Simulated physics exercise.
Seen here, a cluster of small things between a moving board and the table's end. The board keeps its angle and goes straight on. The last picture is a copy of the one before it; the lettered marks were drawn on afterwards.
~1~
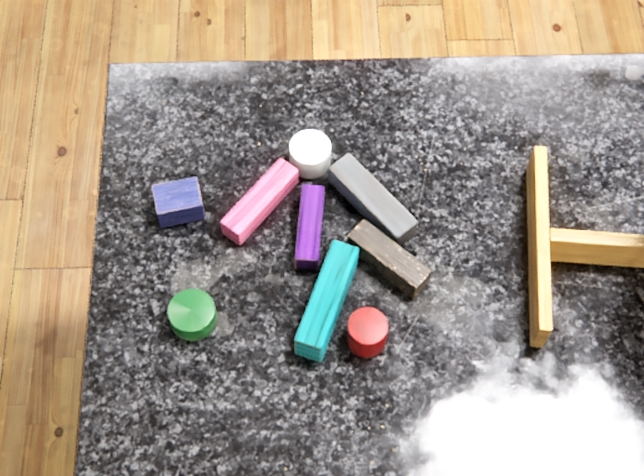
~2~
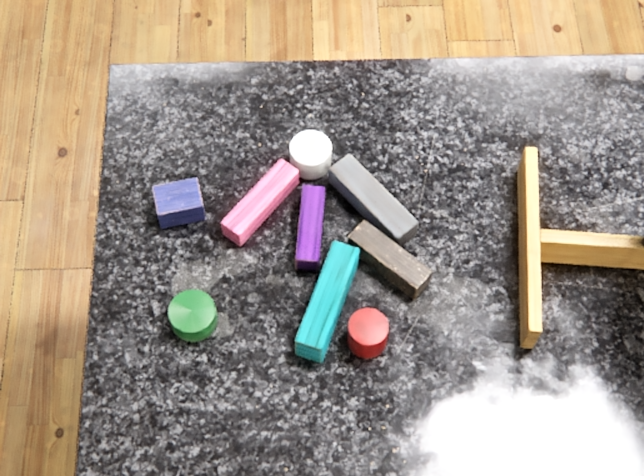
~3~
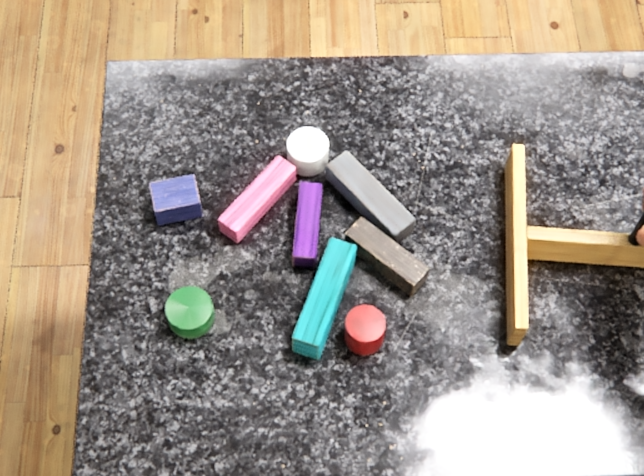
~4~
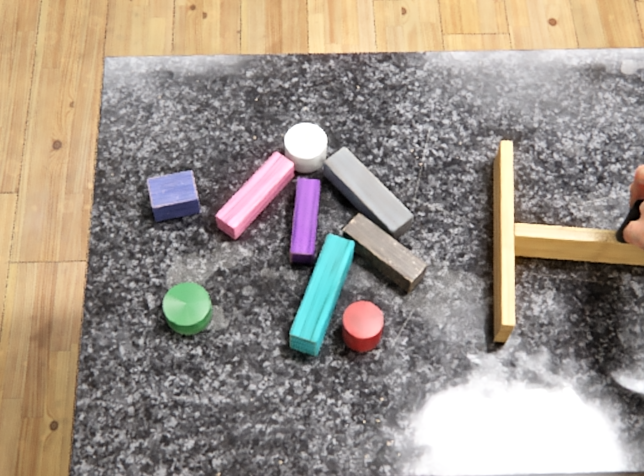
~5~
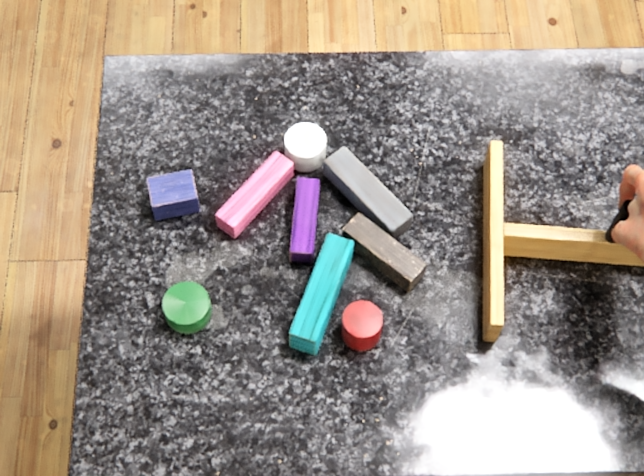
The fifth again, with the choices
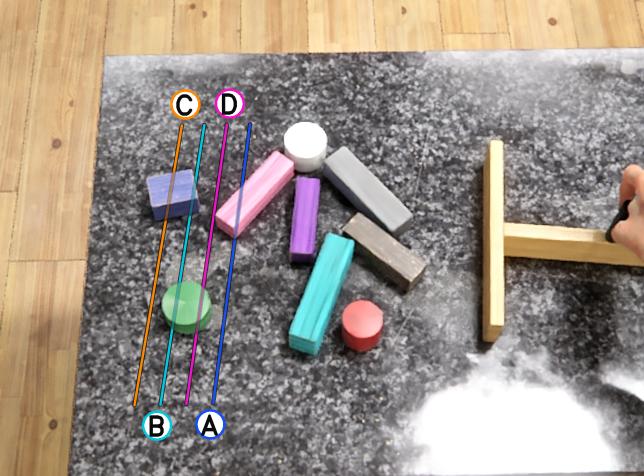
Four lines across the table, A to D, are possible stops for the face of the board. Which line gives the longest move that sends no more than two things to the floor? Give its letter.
No third one falls up to C.
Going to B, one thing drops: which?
It is the green tin.
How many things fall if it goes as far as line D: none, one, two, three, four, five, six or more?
By then, none.
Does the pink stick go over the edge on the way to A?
By then, no.
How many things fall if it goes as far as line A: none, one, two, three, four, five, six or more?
The count is none.
On the marked copy, A at (233, 254); B at (184, 255); C at (160, 255); D at (208, 254).
Following C. Soon after the start, board (377, 231); white tin (294, 138); red tin (344, 325).
Later, board (256, 233); blue block (147, 179); green tin (149, 308).
In the end, board (160, 235); blue block over the edge; green tin over the edge; two fallen.
As for the rest, A is within the limit but short; B is within the limit but short; D is within the limit but short.
